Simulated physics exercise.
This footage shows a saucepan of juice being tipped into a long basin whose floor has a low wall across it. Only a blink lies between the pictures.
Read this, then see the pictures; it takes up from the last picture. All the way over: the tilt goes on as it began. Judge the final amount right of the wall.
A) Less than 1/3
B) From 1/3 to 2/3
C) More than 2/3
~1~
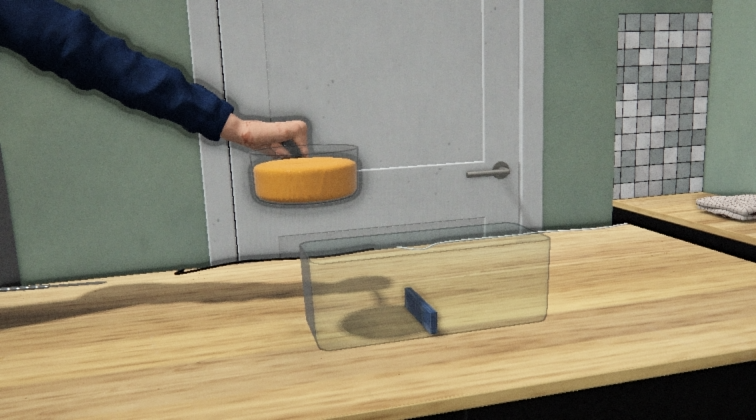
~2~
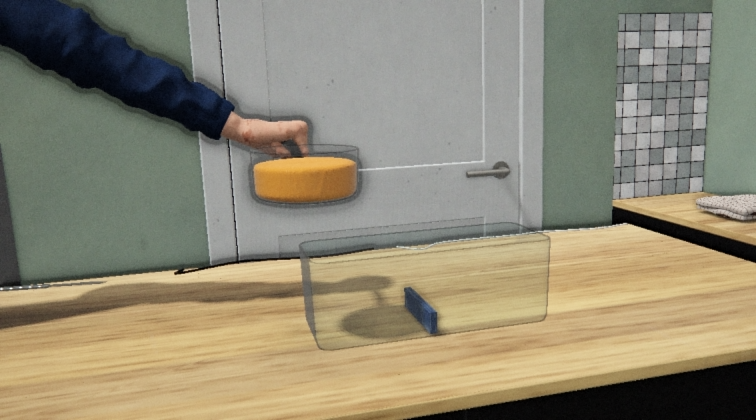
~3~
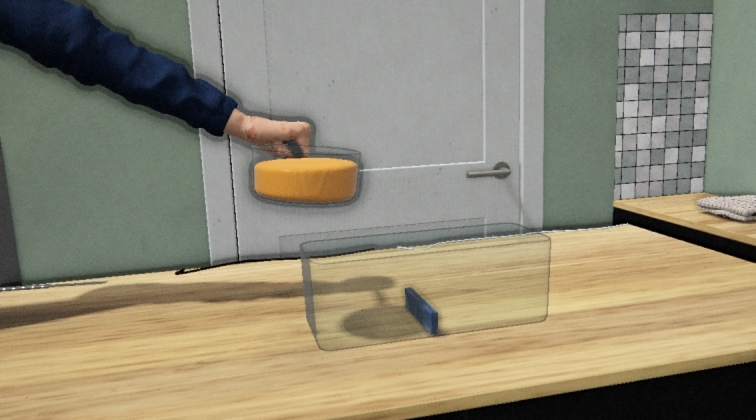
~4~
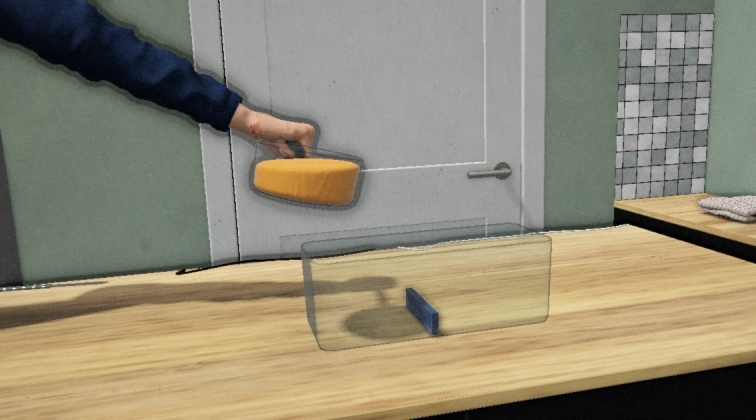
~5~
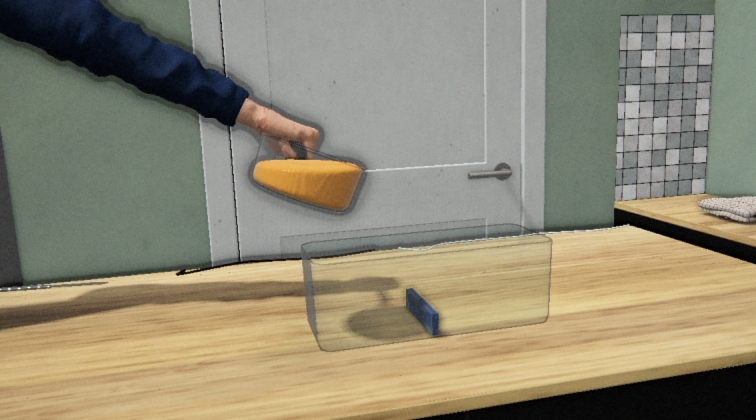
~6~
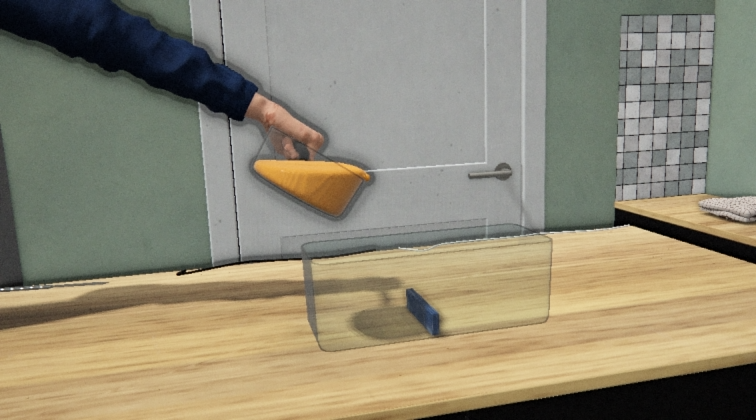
Less than 1/3 (A).
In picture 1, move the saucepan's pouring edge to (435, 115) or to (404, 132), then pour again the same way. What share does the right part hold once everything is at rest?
85 %, then 70 %.
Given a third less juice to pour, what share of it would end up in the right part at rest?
15 per cent or so.
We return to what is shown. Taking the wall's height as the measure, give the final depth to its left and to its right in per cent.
Left 80 per cent, right 20.
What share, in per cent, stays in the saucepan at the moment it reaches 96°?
Roughly 20 percent remains at that point.
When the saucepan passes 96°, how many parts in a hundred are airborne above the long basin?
Around 30 %.
A moment on, the saucepan is tipped on its side and 19 per cent is still to pour, 49 is left of the wall and 0 right of it.
Next, the saucepan is tipped right over and 3 per cent is still to pour, 83 is left of the wall and 9 right of it.
Then the saucepan is tipped right over and 0 per cent is still to pour, 79 is left of the wall and 19 right of it.
Later the saucepan is tipped right over and 0 per cent is still to pour, 78 is left of the wall and 20 right of it.
In the end 78 per cent lies left of the wall, 20 right of it and 2 outside.
